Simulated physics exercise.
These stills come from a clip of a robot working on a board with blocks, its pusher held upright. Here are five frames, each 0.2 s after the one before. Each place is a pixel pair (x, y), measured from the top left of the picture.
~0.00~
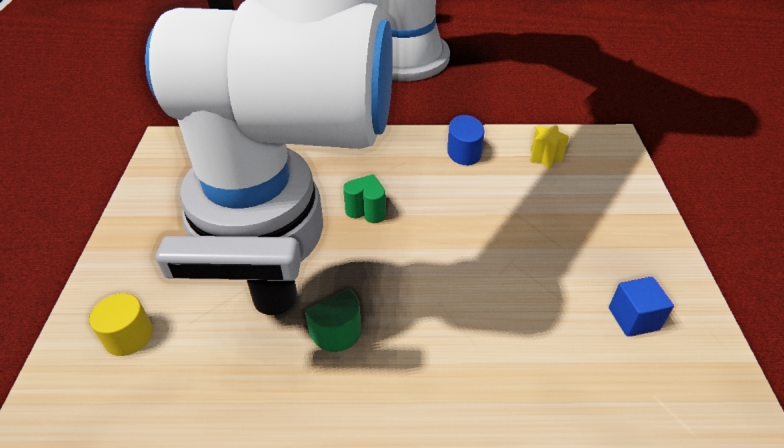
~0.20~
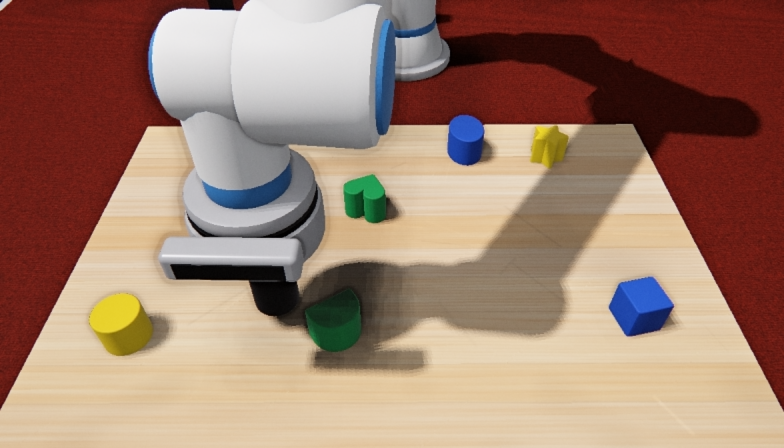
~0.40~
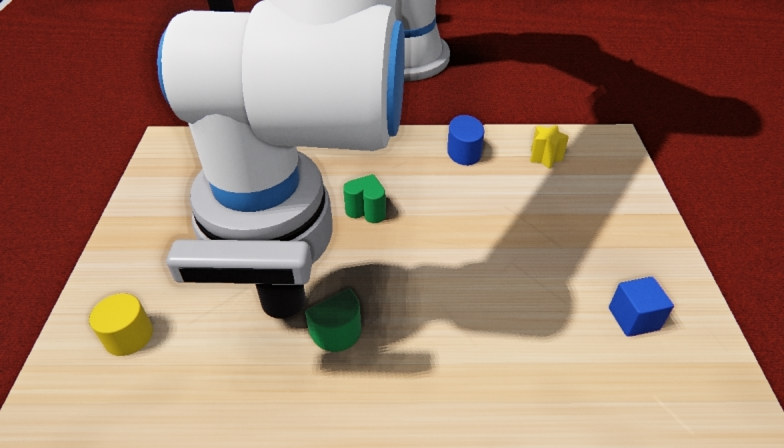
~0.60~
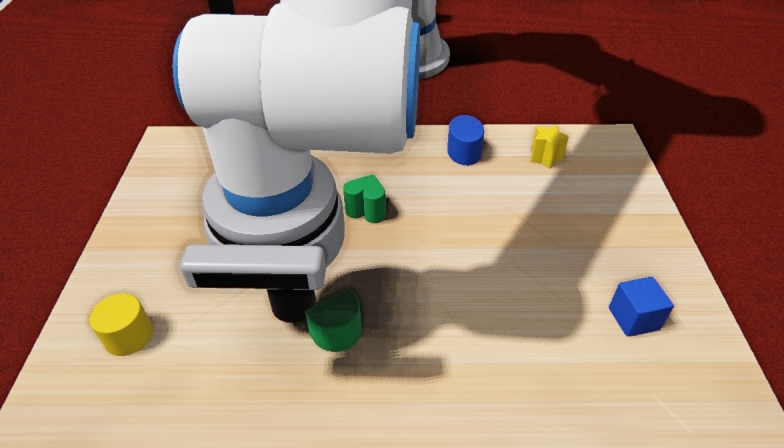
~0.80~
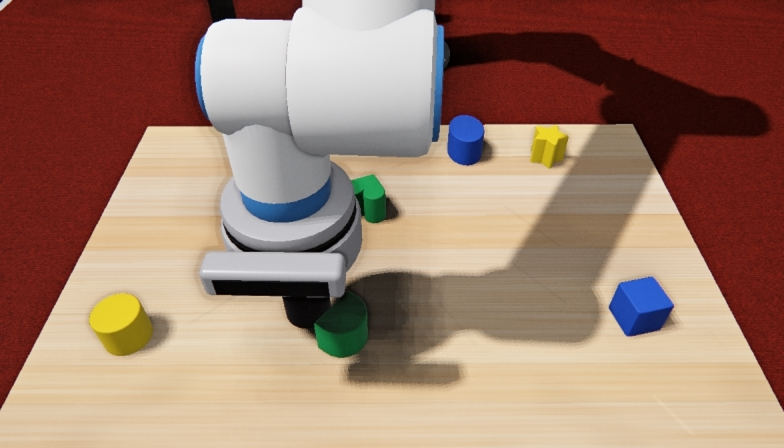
We see a white robot arm over a wooden board with green, yellow and blue blocks. Its black pusher moves slowly right toward a green half-round block, then nudges it slightly right while the other blocks stay still.
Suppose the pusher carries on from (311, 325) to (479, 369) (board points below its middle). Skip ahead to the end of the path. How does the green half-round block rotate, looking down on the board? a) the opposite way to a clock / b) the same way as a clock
Choice a: The opposite way to a clock.
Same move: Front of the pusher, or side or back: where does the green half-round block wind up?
It sits in front of the pusher.
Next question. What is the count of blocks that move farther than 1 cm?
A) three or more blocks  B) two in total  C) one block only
C - one block only.
One third of the way, pusher (364, 325); green half-round block (403, 325), turned 15° anticlockwise.
Two thirds of the way, pusher (422, 340); green half-round block (464, 338), turned 25° anticlockwise.
At the end, pusher (482, 355); green half-round block (528, 352), turned 30° anticlockwise.
